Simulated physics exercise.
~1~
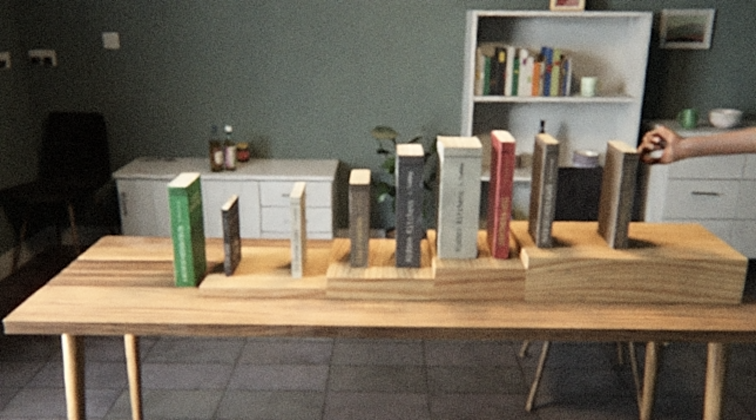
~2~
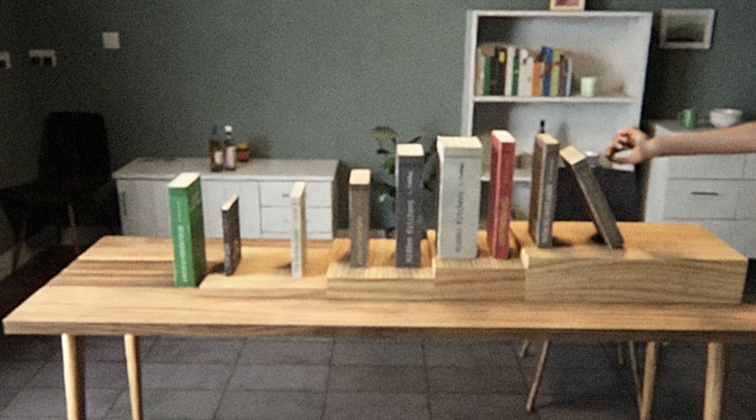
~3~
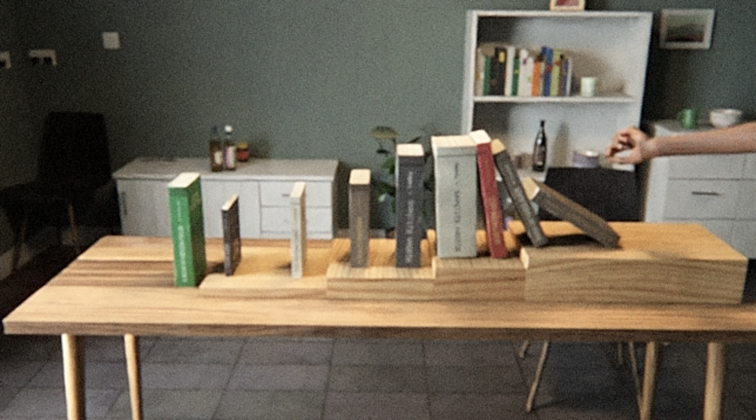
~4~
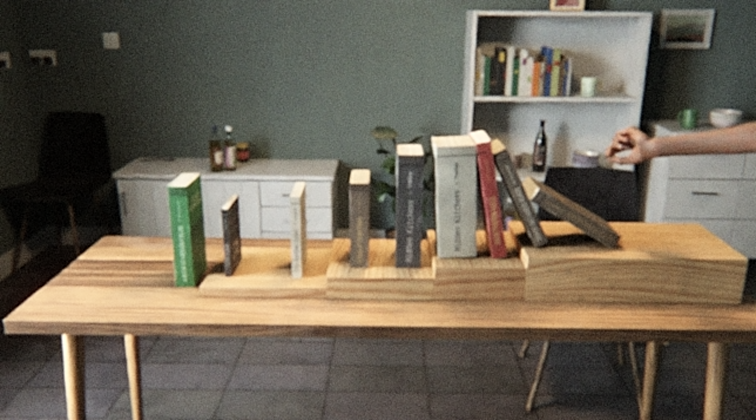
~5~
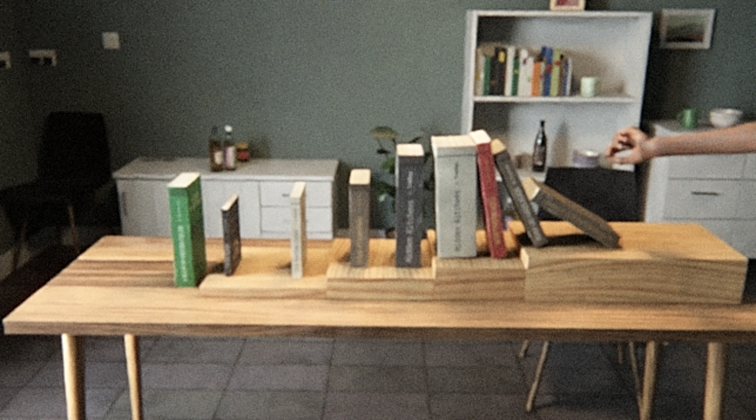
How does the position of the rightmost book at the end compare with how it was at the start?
At the start it stands upright on the highest step, but by the end it has toppled to the left and lies over on its side, slanting low against its dark neighbour.
